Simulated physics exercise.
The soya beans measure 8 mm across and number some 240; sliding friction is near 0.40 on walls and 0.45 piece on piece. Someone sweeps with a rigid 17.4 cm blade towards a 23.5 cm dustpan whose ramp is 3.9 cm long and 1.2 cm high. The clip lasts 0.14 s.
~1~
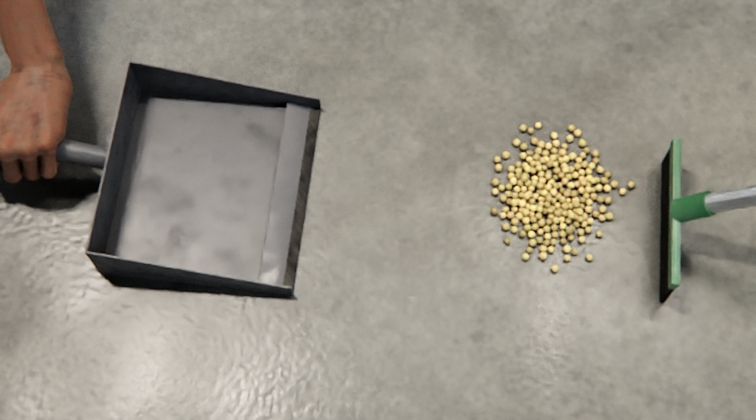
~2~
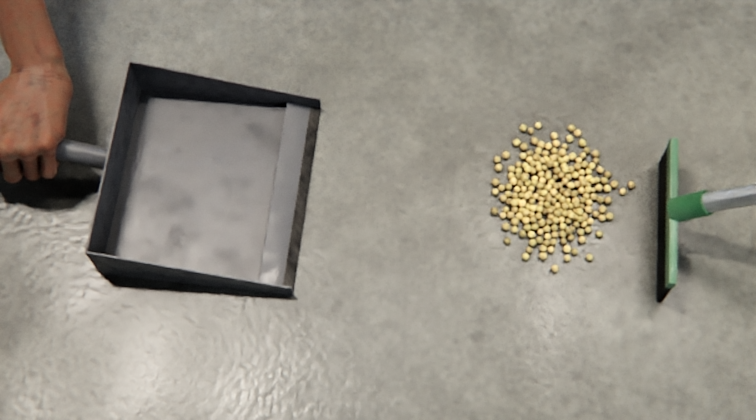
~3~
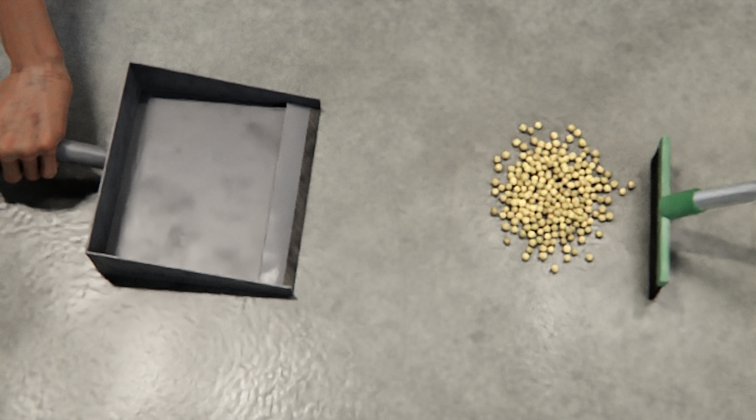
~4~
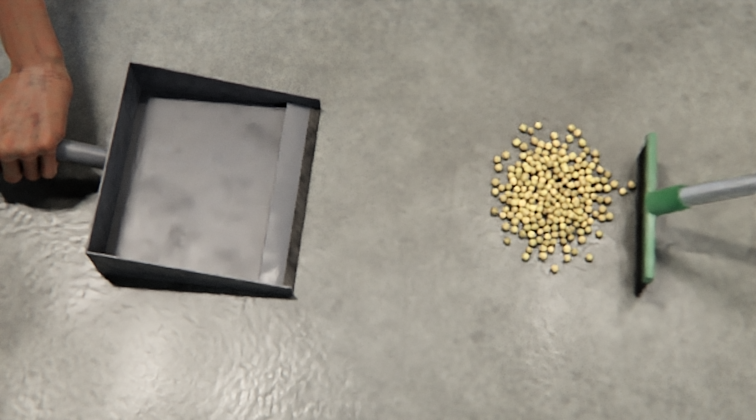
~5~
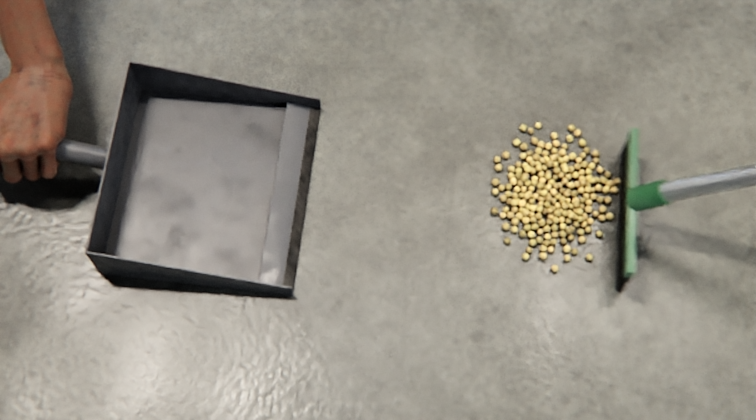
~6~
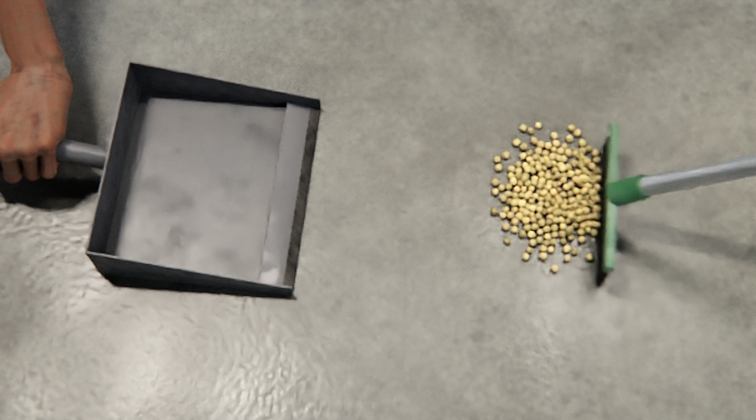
A hand holding a dark dustpan still while a green squeegee-like blade slides left and presses into a pile of soya beans.
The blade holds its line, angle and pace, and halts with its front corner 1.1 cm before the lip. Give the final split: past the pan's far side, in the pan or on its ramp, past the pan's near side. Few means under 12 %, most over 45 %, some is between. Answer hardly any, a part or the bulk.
Past the pan's far side: A part; in the pan or on its ramp: A part; past the pan's near side: Hardly any.
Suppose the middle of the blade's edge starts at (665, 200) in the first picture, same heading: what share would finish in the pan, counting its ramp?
About 30 per cent.
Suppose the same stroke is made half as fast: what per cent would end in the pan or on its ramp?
It would be near 35 per cent.
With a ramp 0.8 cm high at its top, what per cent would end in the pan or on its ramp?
Then about 45 per cent.
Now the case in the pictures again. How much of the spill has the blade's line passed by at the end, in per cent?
Roughly 15 per cent.
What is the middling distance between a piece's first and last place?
Roughly 32 cm.
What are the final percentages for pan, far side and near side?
Far side 25, pan 40, near side 5.
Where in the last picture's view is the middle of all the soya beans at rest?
Around (302, 145).
Then, 0.21 s after the last picture, middle of the blade 17 cm from the lip; 0 % over the lip, far side 15 %, near side 0 %.
Then, 0.34 s after the last picture, middle of the blade 7 cm from the lip; 0 % over the lip, far side 20 %, near side 0 %.
Then, 0.61 s after the last picture, middle of the blade 1 cm from the lip; 45 % over the lip, far side 25 %, near side 5 %.
In the end, far side 25 %, pan 40 %, near side 5 %, in front of the lip or behind the blade 30 %.
